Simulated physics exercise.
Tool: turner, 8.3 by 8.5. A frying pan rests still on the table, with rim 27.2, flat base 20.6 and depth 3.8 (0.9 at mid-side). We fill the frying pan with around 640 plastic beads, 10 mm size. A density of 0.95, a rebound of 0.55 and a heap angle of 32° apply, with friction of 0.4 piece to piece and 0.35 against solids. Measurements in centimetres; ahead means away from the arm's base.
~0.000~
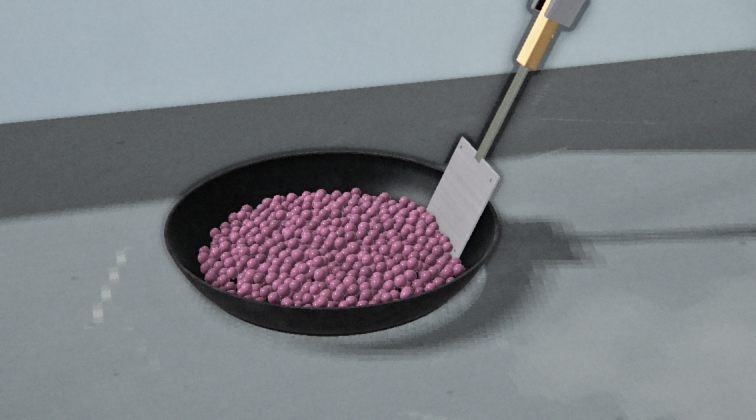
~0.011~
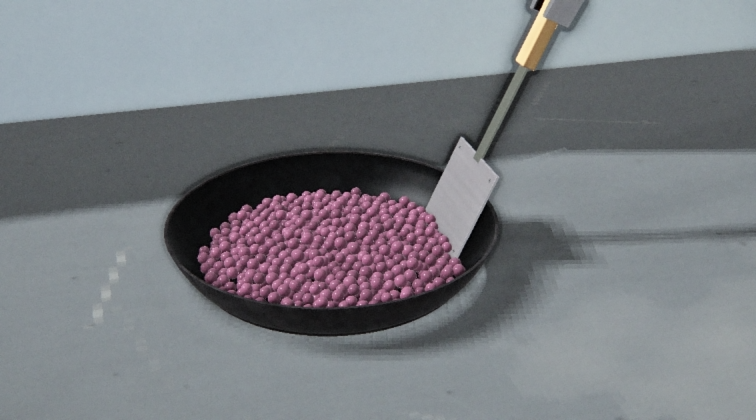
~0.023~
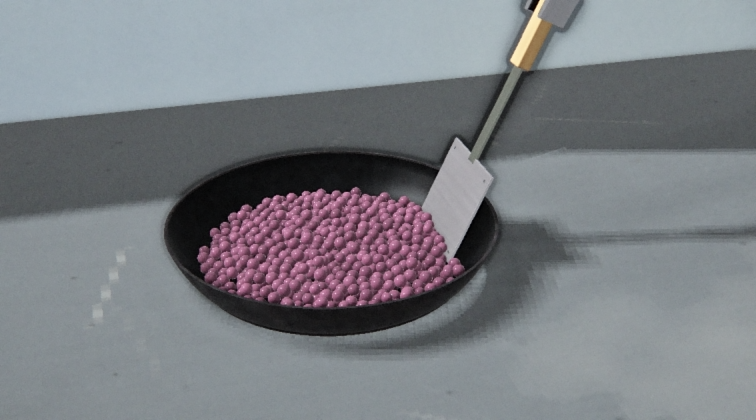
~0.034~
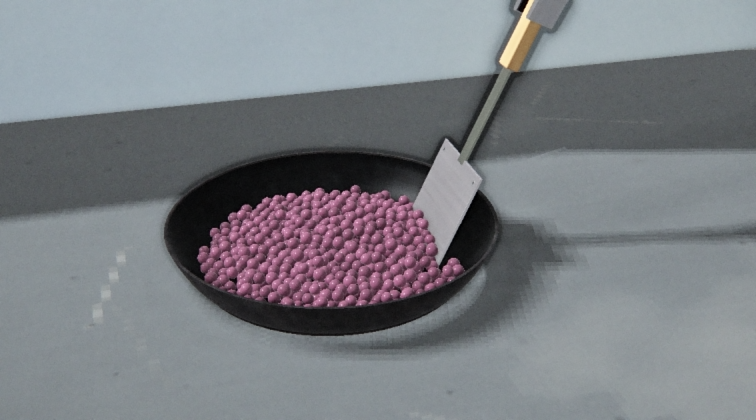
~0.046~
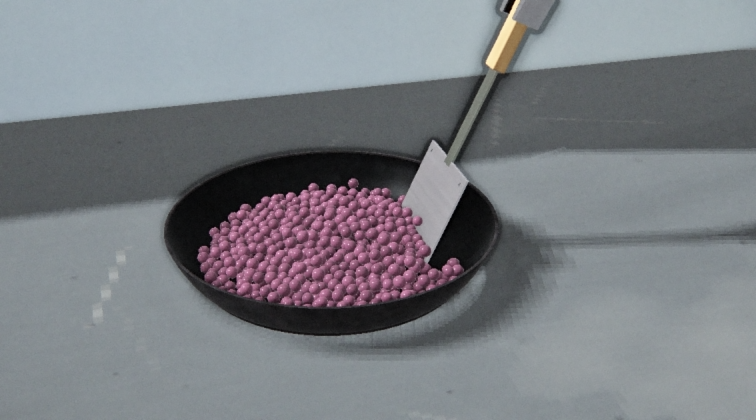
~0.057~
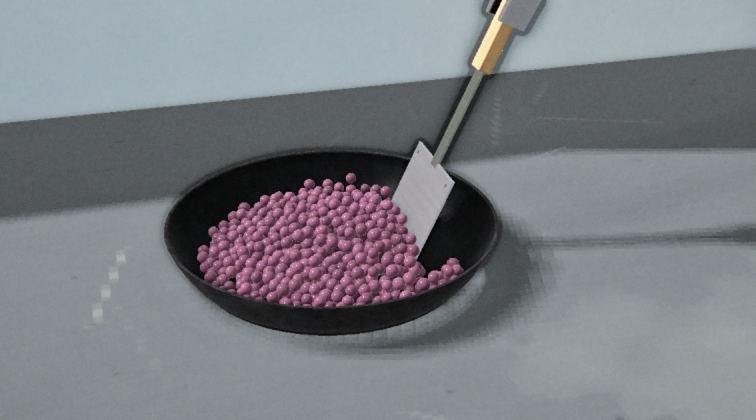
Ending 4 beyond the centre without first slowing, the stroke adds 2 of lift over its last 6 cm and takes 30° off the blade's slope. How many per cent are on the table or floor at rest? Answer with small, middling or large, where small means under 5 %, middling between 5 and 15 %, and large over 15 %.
It is small.
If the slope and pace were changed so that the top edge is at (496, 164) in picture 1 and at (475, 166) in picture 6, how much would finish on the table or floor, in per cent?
I'd put it at roughly 0 per cent.
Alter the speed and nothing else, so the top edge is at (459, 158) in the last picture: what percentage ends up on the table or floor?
About 0 percent.
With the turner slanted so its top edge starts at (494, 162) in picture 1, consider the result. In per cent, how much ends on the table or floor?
Spill: Approx. 0 per cent.
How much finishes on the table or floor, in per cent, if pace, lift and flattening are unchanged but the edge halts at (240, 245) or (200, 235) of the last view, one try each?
Try 1: Approx. 5 %; try 2: Approx. 30 %.
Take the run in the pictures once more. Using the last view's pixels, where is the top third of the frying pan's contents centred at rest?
It is centred near (227, 251) in the last view.
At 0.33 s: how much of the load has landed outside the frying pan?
I'd put it at around 2 per cent.
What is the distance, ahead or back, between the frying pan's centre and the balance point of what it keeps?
Roughly 5.0 cm ahead.
After 0.09 s, sloping 64°, highest piece 6 above the table; 639 in the frying pan.
After 0.11 s, sloping 53°, highest piece 6 above the table; 639 in the frying pan.
After 0.33 s, sloping 35°, highest piece 5 above the table; 630 in the frying pan, 7 on the table or floor, 2 on the blade or in flight.
After 1.38 s, sloping 35°, highest piece 4 above the table; 629 in the frying pan, 10 on the table or floor.
In the end, 629 in the frying pan, 10 on the table or floor. That is 2 % on the table or floor.
